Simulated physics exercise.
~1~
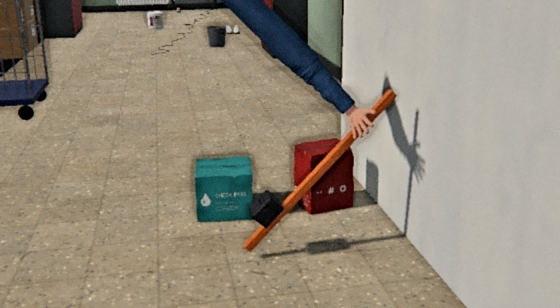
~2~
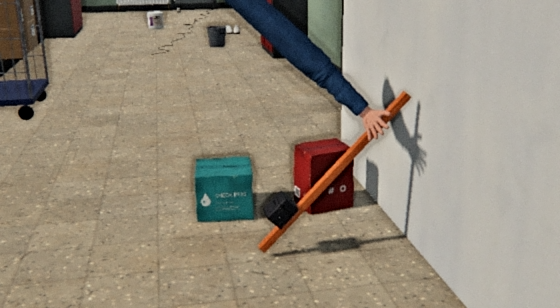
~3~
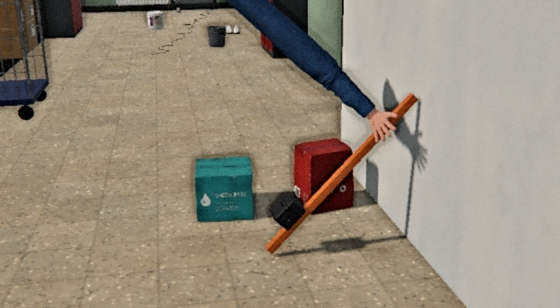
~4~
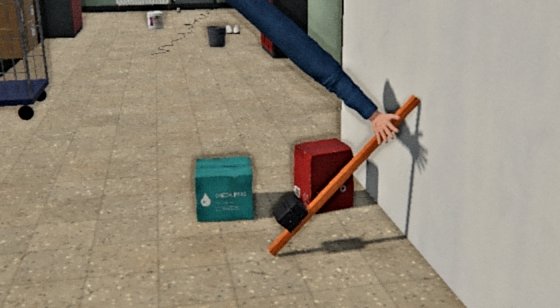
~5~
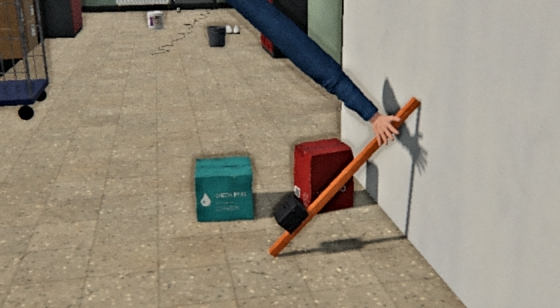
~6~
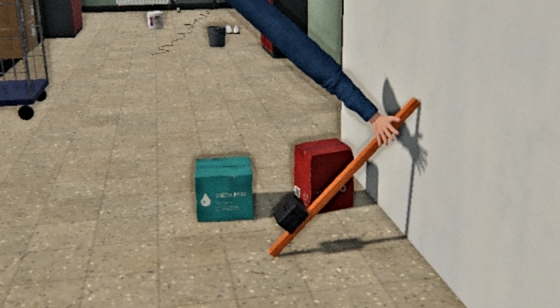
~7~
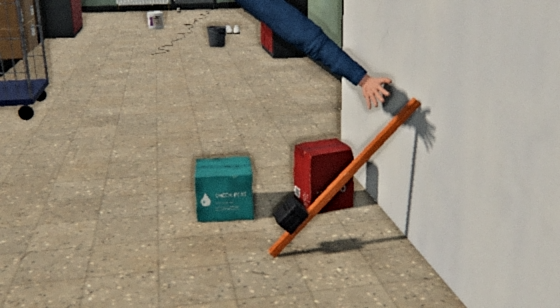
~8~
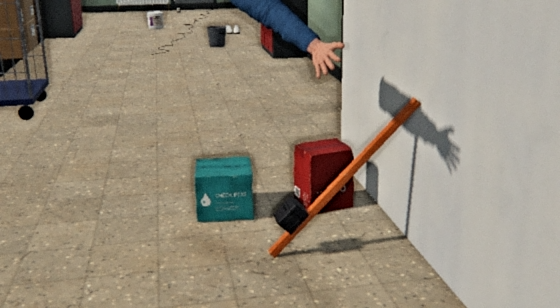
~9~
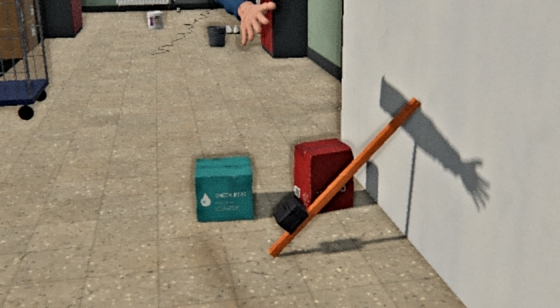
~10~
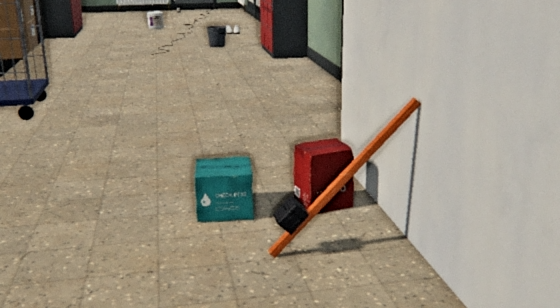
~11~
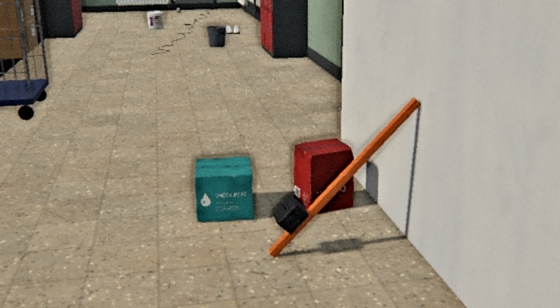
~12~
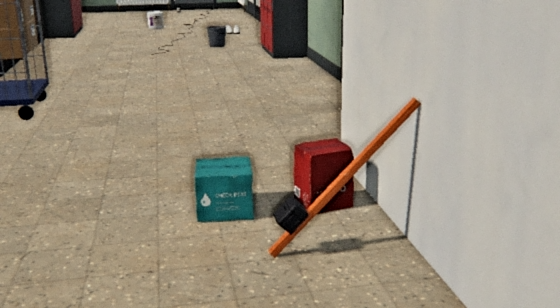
A hand leaning an orange pole against a bare wall beside red and turquoise boxes, then letting go as it stays propped.
